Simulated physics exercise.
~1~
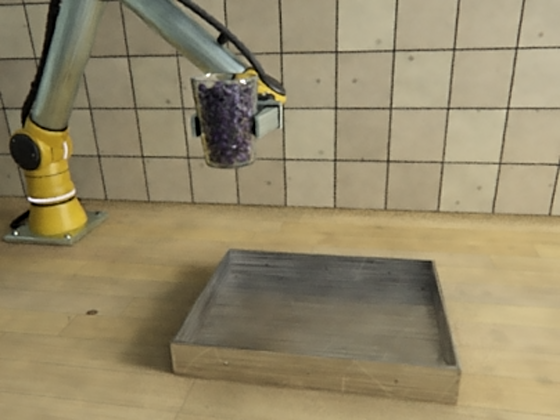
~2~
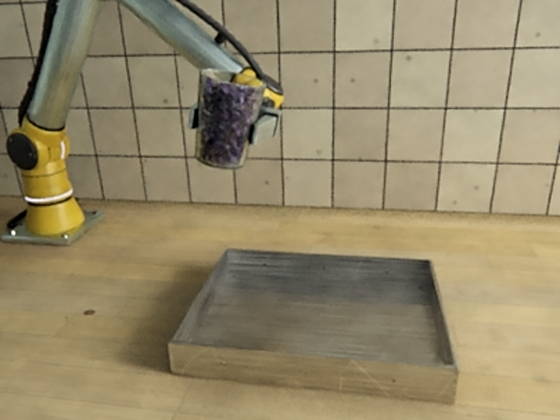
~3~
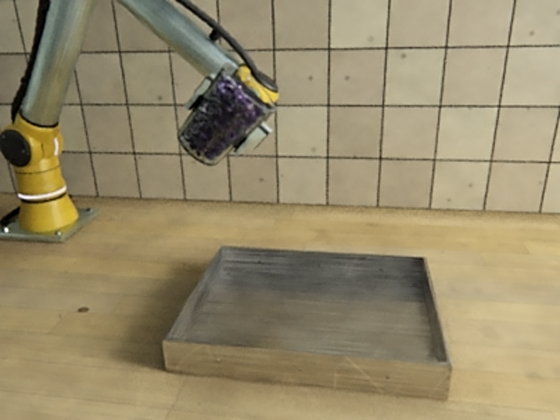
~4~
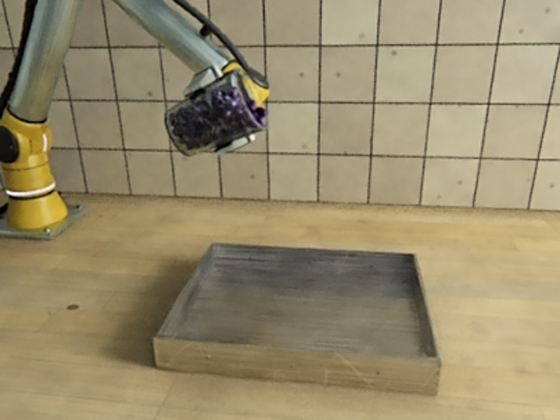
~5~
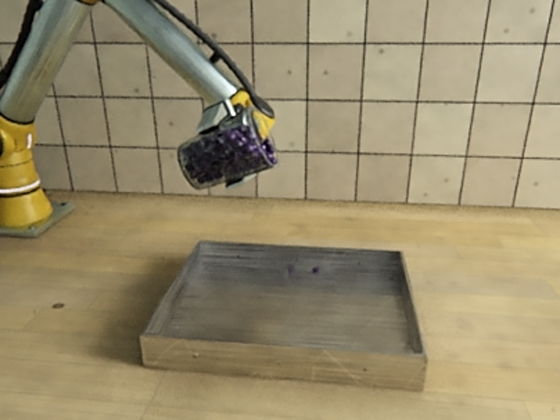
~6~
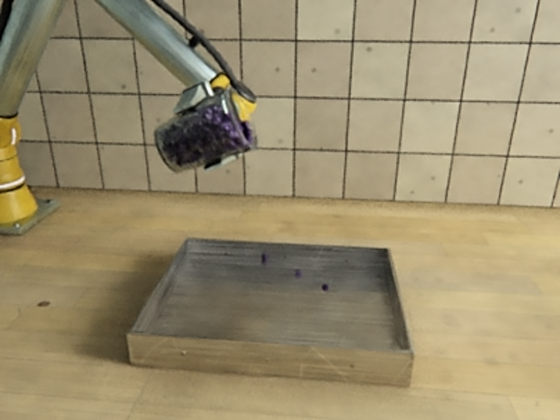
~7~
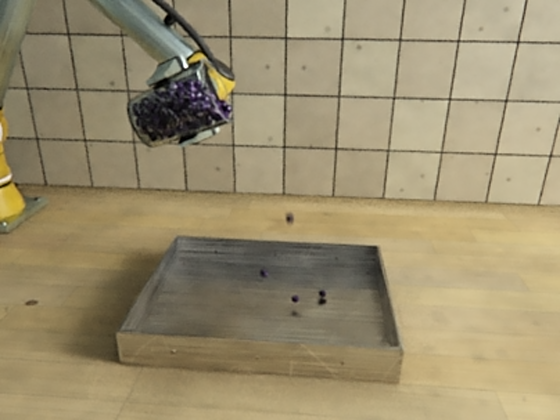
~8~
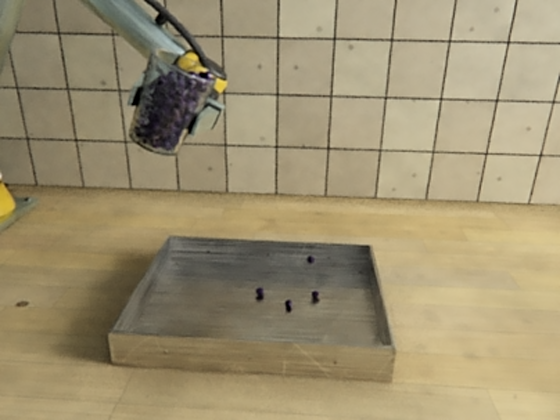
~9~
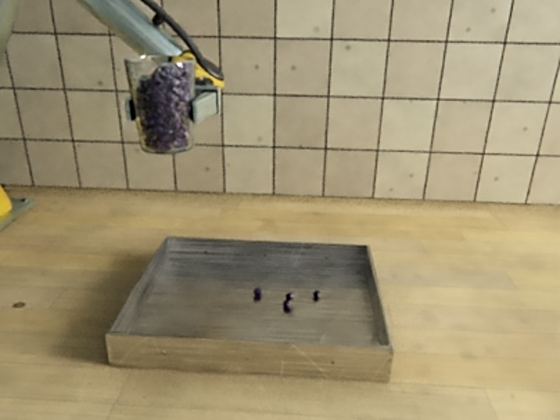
The clip opens with a robot arm holding a clear cup full of dark purple beads above a wooden table, with a shallow gray tray in front and a tiled wall behind. The arm tips the cup toward the tray until it lies nearly on its side. A few beads slip over the rim and drop into the tray, while the view drifts slowly to the right. The arm then tilts the cup back upright. It ends with the cup upright and still mostly full, and four beads resting in the tray.
